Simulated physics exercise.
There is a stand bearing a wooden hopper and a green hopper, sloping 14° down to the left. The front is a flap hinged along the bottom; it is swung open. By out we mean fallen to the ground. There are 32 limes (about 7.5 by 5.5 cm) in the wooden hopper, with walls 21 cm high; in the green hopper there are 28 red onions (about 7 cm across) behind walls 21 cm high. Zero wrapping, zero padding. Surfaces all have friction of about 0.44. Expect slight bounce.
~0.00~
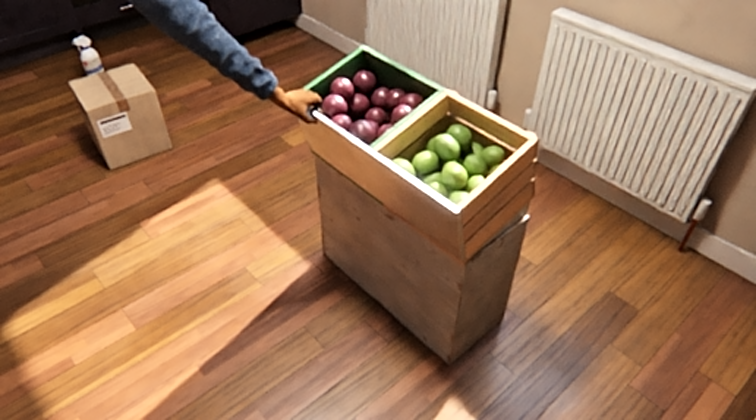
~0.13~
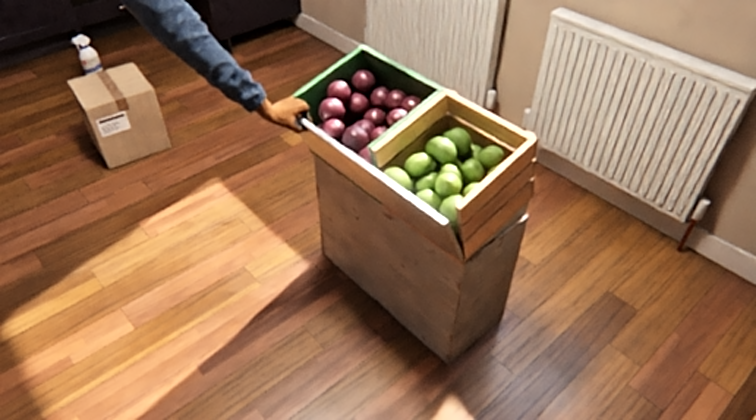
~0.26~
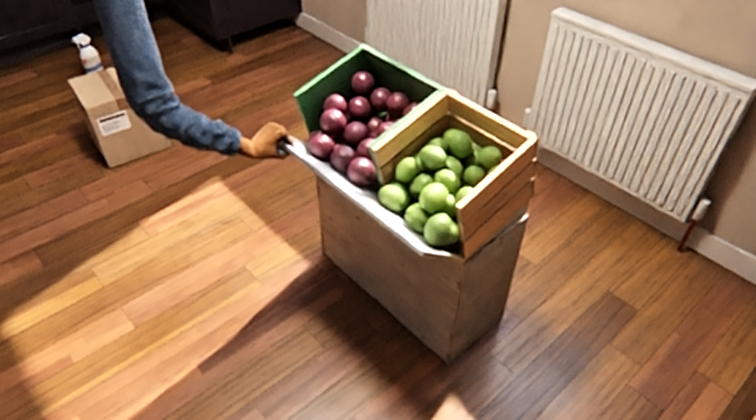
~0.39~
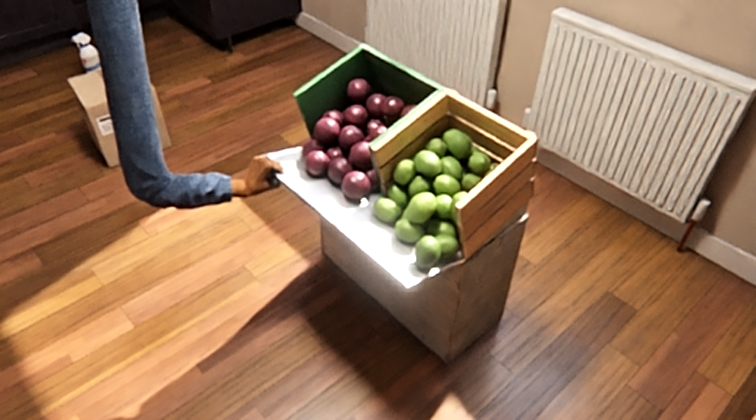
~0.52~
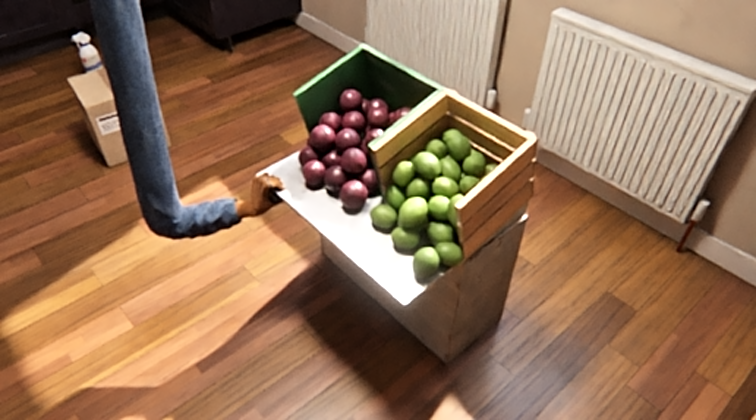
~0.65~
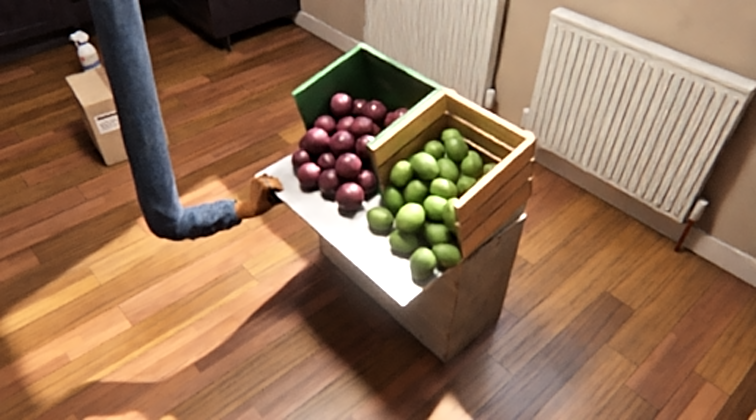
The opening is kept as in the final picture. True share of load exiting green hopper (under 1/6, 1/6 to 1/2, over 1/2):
Over 1/2.
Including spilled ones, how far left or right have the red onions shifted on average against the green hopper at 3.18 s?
Mean shift: Around 44 cm, leftward.
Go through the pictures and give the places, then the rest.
In the first picture (places track the rim corner closest to us here), green hopper (370, 148); wooden hopper (459, 208); flap down by 0°; none in free fall.
The second picture shows green hopper (370, 147); flap down by 11°.
The third picture shows green hopper (370, 147); flap down by 35°.
The fourth picture shows green hopper (370, 147); flap down by 61°.
The fifth picture shows green hopper (369, 147); flap down by 78°.
The sixth picture shows green hopper (368, 146); wooden hopper (456, 207); flap down by 80°; none in free fall.
After 1.05 s, the wooden hopper has all 32 and the green hopper has all 28.
After 1.56 s, the wooden hopper is down by 1 of 32 and the green hopper is down by 5 of 28.
After 2.27 s, the wooden hopper is down by 3 of 32 and the green hopper is down by 17 of 28.
When it is over (at 3.18 s), the wooden hopper is down by 5 of 32 and the green hopper is down by 27 of 28. Asked share, 27 of 28, 96 per cent.
